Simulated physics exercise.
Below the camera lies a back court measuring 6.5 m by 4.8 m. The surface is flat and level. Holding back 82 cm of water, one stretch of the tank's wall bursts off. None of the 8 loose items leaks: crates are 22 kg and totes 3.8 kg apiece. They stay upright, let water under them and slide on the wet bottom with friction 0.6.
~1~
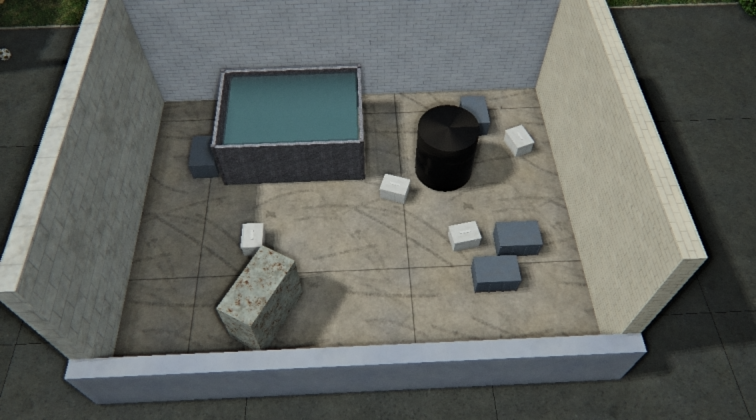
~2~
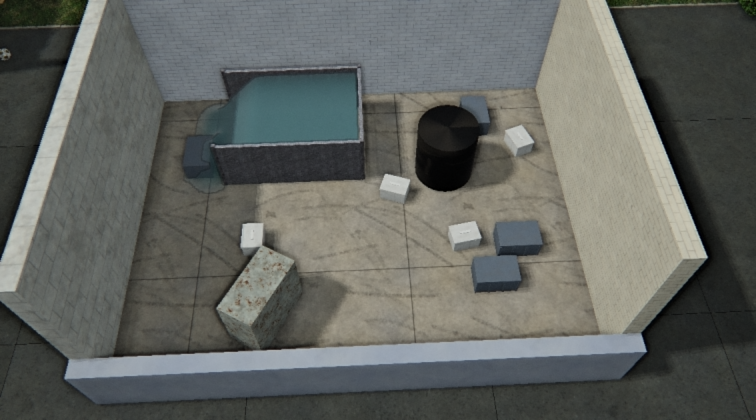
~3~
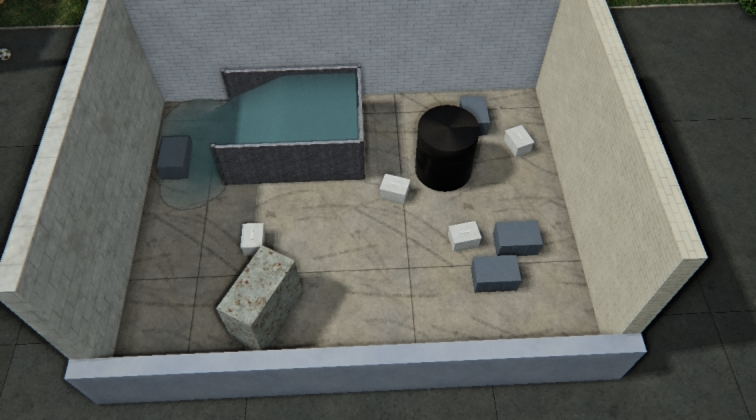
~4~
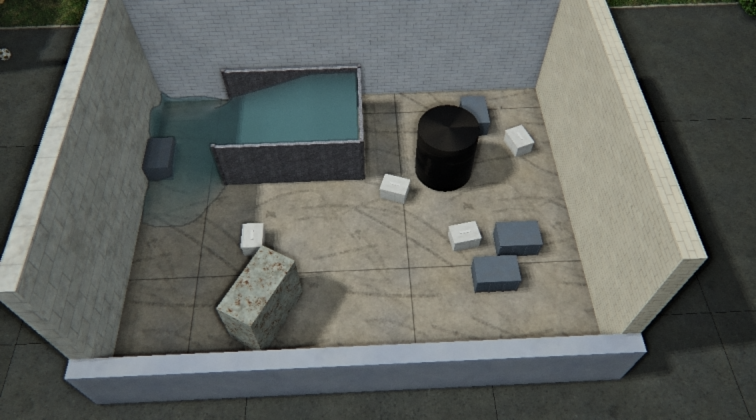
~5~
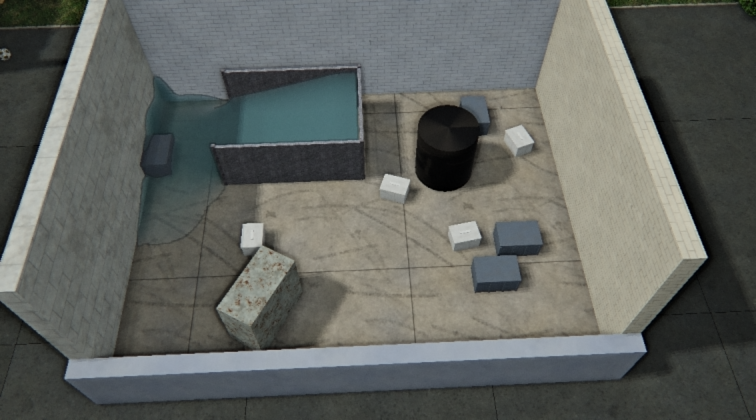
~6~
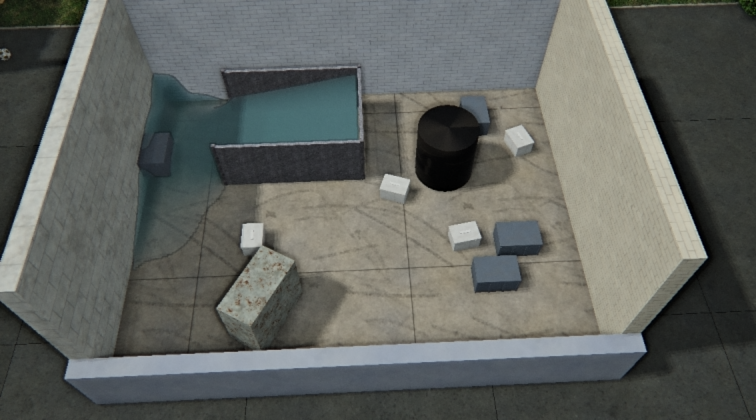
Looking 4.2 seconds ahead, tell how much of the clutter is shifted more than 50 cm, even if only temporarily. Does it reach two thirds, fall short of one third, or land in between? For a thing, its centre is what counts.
Centre band.
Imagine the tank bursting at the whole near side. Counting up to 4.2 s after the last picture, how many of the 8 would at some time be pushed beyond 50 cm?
The answer then is 6.
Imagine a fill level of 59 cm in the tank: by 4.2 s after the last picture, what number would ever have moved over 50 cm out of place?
Result: 2.
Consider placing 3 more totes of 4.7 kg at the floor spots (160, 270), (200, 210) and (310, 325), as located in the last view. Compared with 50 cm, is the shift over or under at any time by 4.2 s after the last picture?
Note, in sequence: Over threshold; over threshold; over threshold.
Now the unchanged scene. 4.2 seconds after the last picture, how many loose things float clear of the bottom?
By my count, 2.
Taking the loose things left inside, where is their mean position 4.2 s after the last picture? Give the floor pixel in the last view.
Around (442, 196).
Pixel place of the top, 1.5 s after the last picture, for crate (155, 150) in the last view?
About (172, 336), give or take.
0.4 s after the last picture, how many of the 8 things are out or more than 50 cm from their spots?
Tally at that time: 1.
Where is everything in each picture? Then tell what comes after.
In the first picture, a crate at (203, 151), on the bottom; a crate at (497, 269), on the bottom; 3.1 m2 under water; 0 of 8 have shifted.
In the second picture, a crate at (198, 151), on the bottom, 9 cm from its start; a crate at (497, 269) rests on the ground; water covers 4.0 m2; 1 of 8 have shifted.
In the third picture, a crate at (173, 152), on the bottom, 47 cm from its start; a crate at (497, 269) rests on the ground; water covers 5.3 m2; 1 of 8 have shifted.
In the fourth picture, a crate at (158, 153), on the bottom, 70 cm from its start; a crate at (497, 269), on the bottom; 6.0 m2 under water; 1 of 8 have shifted.
In the fifth picture, a crate at (156, 149) floats, 70 cm from its start; a crate at (497, 269), on the bottom; 6.2 m2 under water; 1 of 8 have shifted.
In the sixth picture, a crate at (153, 148), afloat, 70 cm from its start; a crate at (497, 269) rests on the ground; water covers 6.4 m2; 1 of 8 have shifted.
Then, 0.4 s after the last picture 1 of 8 are over 50 cm from their spots; 1 afloat.
Then, 1.5 s after the last picture 1 of 8 are over 50 cm from their spots; 1 afloat.
Then, 2.8 s after the last picture 2 of 8 are over 50 cm from their spots; 1 afloat.
Then, 4.2 s after the last picture 3 of 8 are over 50 cm from their spots, and 3 have been at some point; 2 afloat.
